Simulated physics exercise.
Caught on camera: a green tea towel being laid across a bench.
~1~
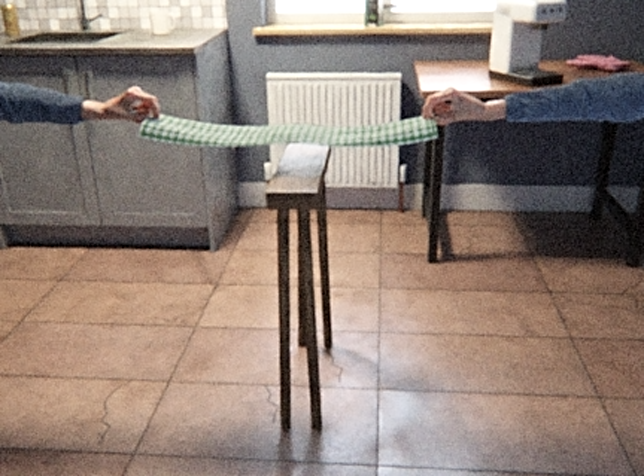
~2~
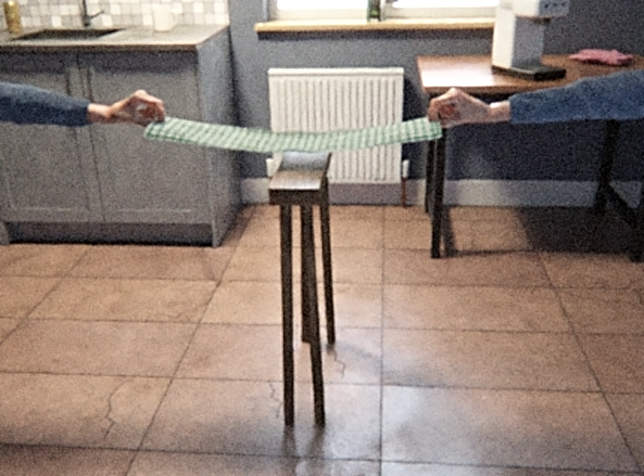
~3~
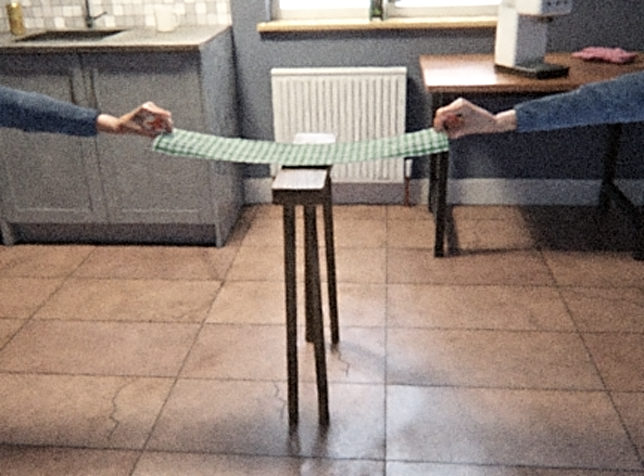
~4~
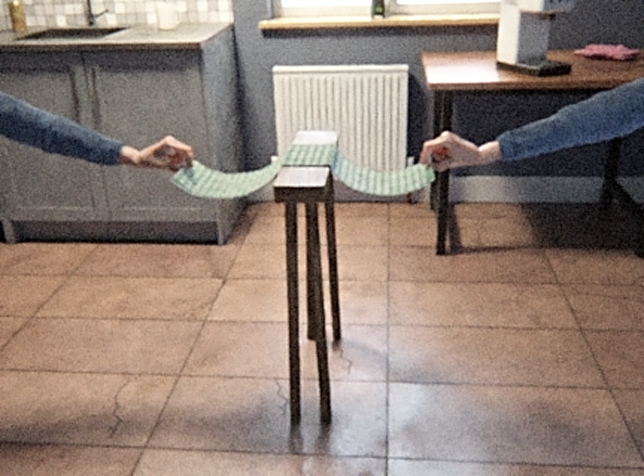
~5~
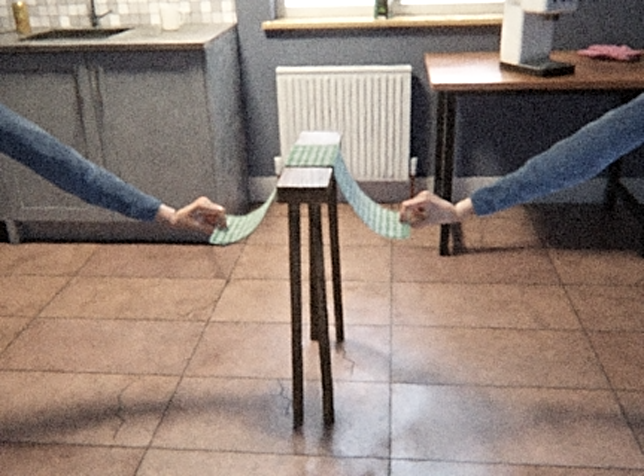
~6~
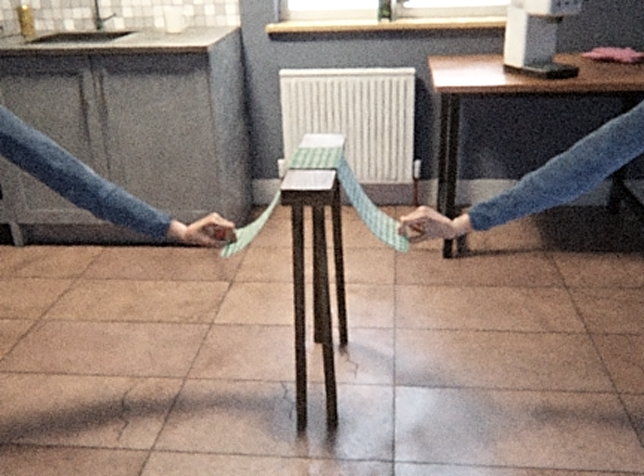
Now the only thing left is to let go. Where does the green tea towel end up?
Oh, it's going to stay settled.
Then, 0.72 s on from there, tea towel hanging on both sides, left end near (318, 269), right end near (333, 262).
Then, 1.62 s on from there, tea towel hanging on both sides, left end near (310, 271), right end near (341, 262).
In the end, tea towel hanging on both sides, left end near (300, 271), right end near (349, 262). The green tea towel stays on top.
